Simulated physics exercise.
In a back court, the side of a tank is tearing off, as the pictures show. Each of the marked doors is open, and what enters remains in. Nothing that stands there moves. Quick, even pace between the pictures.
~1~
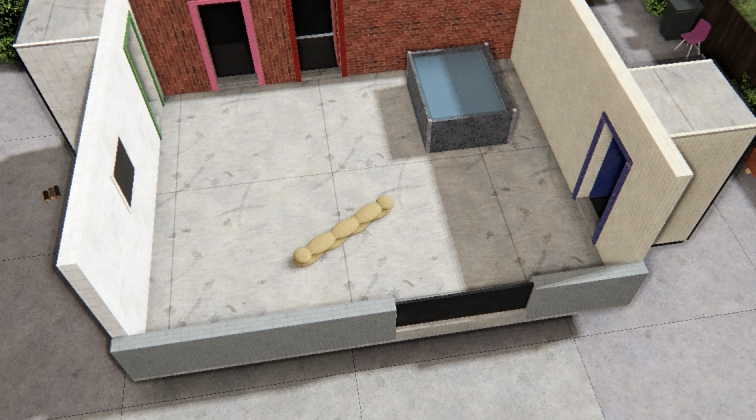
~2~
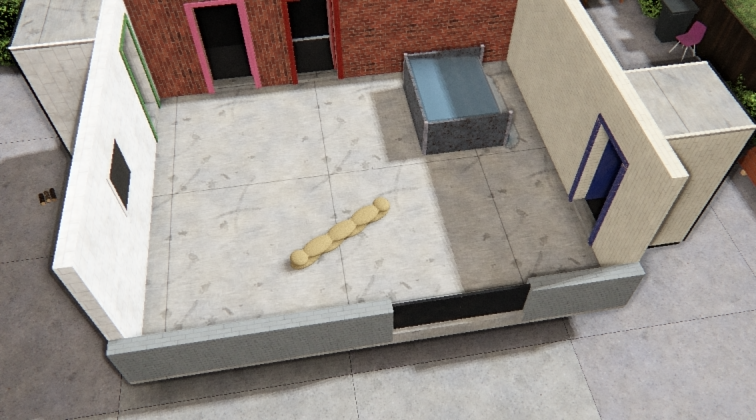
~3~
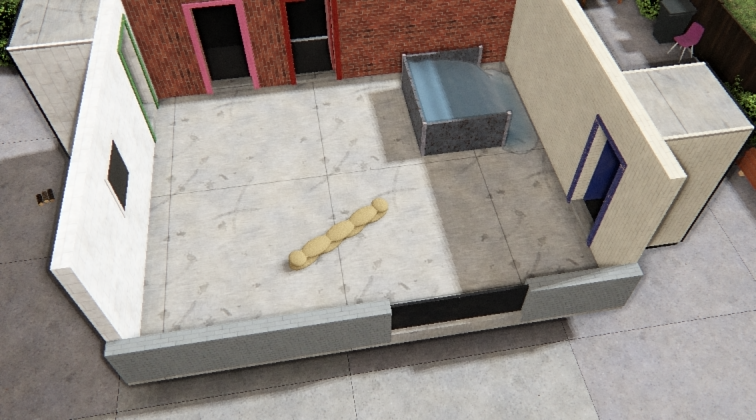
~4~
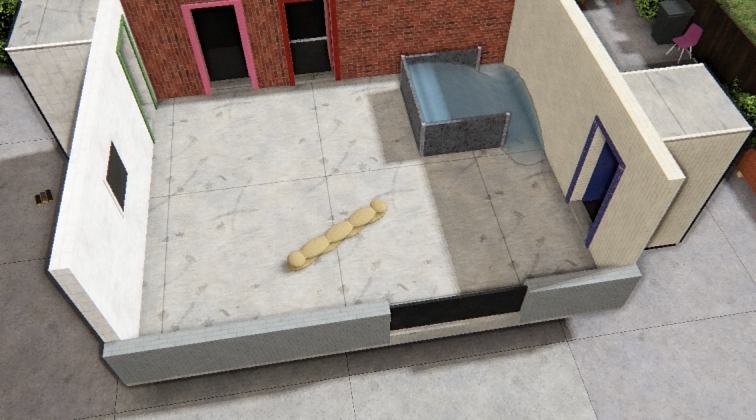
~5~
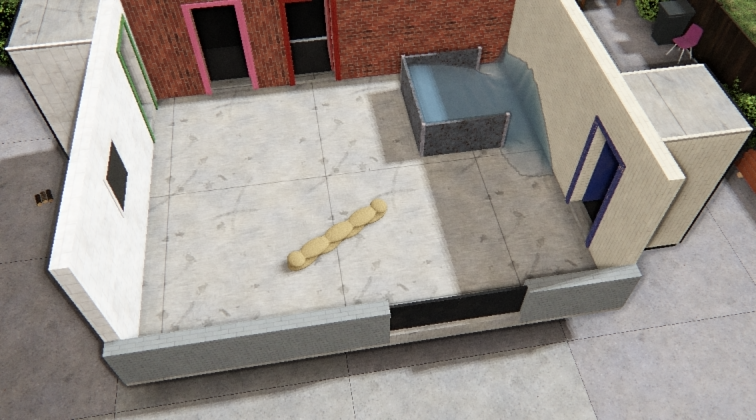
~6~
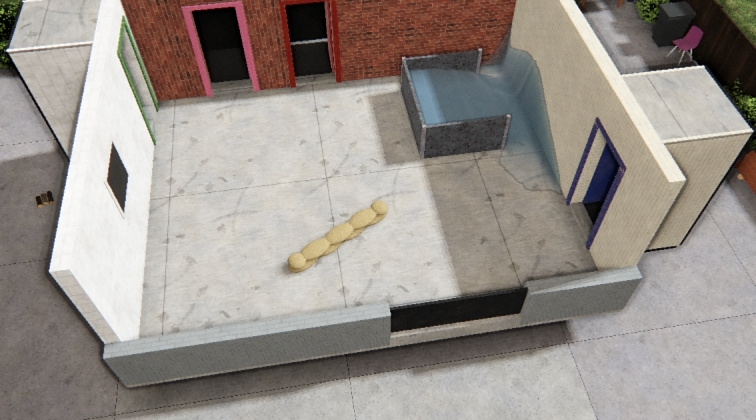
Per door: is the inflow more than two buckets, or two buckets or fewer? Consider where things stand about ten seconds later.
My prediction: The red door will pass two buckets at most, the blue door will pass two buckets at most, the green door will pass two buckets at most, the pink door will pass two buckets at most.
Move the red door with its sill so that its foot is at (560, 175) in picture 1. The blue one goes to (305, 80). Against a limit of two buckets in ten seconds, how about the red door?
As it turns out, the red one runs over.
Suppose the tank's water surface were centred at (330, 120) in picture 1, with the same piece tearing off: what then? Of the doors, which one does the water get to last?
It's the green-painted one.
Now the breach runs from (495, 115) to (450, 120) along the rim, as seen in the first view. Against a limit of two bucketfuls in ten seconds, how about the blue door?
As I read it, the blue door overshoots.
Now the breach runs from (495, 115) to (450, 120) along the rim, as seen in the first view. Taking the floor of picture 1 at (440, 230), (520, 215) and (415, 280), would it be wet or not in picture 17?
Sequence: Wetted / wetted / wetted.
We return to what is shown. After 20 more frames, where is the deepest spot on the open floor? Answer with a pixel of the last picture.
My best guess is roughly (492, 116).
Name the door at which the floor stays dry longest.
My answer: The green one.
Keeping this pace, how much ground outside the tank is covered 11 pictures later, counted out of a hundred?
I reckon around 30 %.
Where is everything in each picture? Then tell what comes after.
The first frame shows still water in the tank at (459, 84).
In the second frame, water pours out at (490, 101) and has run to a hidden place.
In the third frame, the front is at (491, 72), out from the gap at (489, 103).
In the fourth frame, water pours out at (487, 105) and has run to (503, 64).
In the fifth frame, the front is at (552, 173), out from the gap at (487, 105).
In the sixth frame, water pours out at (488, 107) and has run to (560, 191).
A moment on, water covers 15 % of the floor; the red door not reached, the blue door wet at the sill, nothing in, the green door not reached, the pink door not reached.
Next, water covers 30 % of the floor; the red door wet at the sill, nothing in, the blue door wet at the sill, nothing in, the green door not reached, the pink door not reached.
Then, water covers 50 % of the floor; the red door wet at the sill, nothing in, the blue door wet at the sill, nothing in, the green door wet at the sill, nothing in, the pink door wet at the sill, nothing in.
Later, water covers 75 % of the floor; the red door wet at the sill, nothing in, the blue door wet at the sill, nothing in, the green door wet at the sill, nothing in, the pink door wet at the sill, nothing in.
In the end, water covers 95 % of the floor; the red door wet at the sill, nothing in, the blue door wet at the sill, nothing in, the green door wet at the sill, nothing in, the pink door wet at the sill, nothing in.
